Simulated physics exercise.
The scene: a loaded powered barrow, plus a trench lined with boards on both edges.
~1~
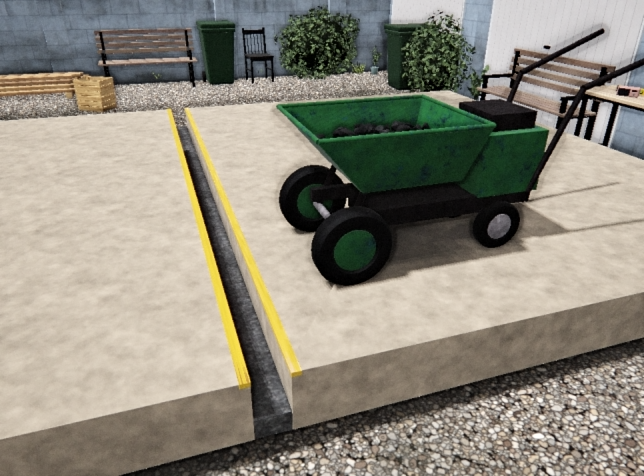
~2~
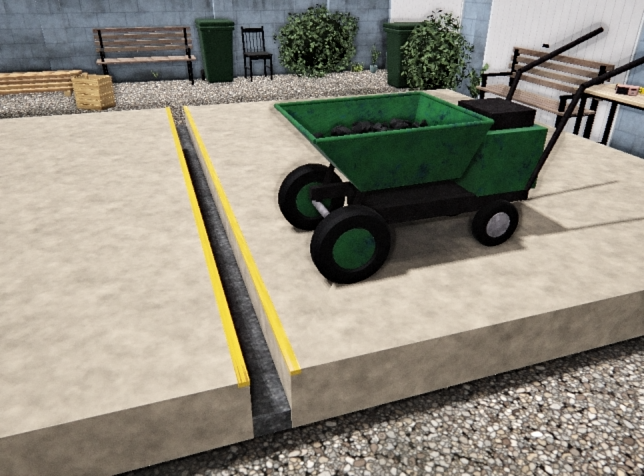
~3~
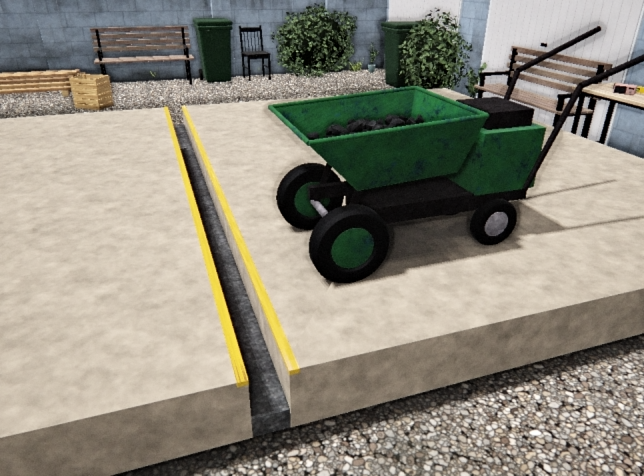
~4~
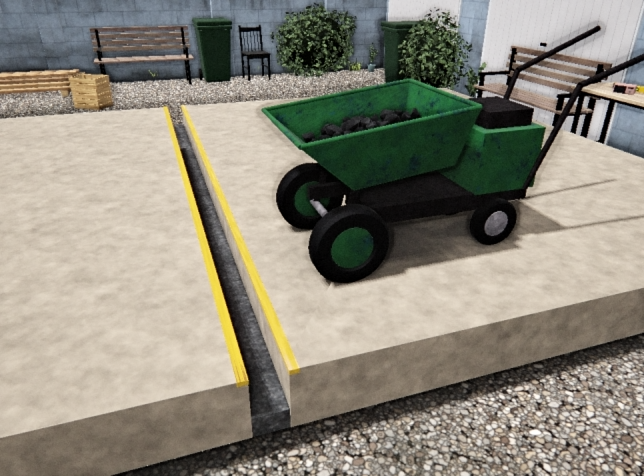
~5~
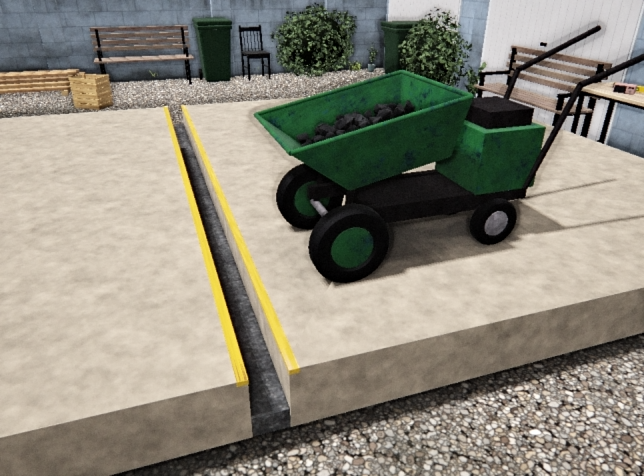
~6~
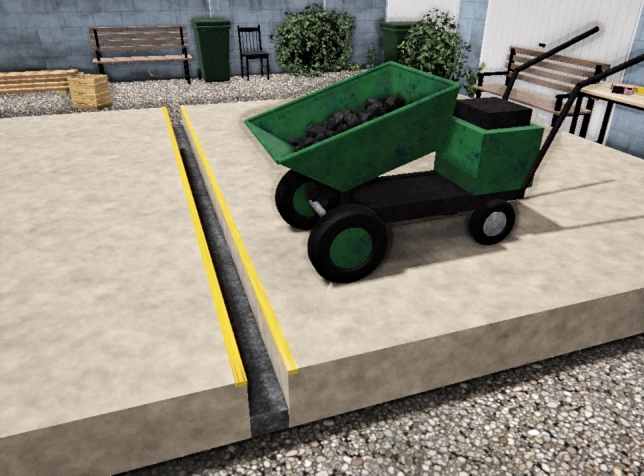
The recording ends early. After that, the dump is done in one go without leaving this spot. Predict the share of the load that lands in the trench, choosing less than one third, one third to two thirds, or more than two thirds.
I expect a trench portion lower than one third.
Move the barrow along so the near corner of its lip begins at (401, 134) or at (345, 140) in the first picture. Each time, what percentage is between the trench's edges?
The first stopping place yields 50 % and the other yields 60 %.
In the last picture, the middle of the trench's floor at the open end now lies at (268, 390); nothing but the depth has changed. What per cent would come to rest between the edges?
Roughly 20 in a hundred.
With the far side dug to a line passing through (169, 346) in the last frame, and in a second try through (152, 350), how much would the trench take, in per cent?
100 % then 100 %, roughly.
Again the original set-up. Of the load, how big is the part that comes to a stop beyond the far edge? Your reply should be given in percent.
75 per cent.
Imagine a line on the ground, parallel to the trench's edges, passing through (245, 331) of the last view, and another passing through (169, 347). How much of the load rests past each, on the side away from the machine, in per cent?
About 80 % and 30 %.
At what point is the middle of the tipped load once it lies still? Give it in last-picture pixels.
I'd place the middle at about (179, 268).
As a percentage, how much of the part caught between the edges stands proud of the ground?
My estimate would be close to 0 per cent.
Shortly afterwards, skip tipped steeply; the whole lot in the skip.
Next, skip tipped steeply; all but a few in the skip; only a few in or heaped over the trench; a little beyond it; only a few falling.
Some moments later, skip tipped right over; a little in the skip; a little in or heaped over the trench; the bulk beyond it.
In the end, skip tipped right over; near a quarter in or heaped over the trench; the bulk beyond it.
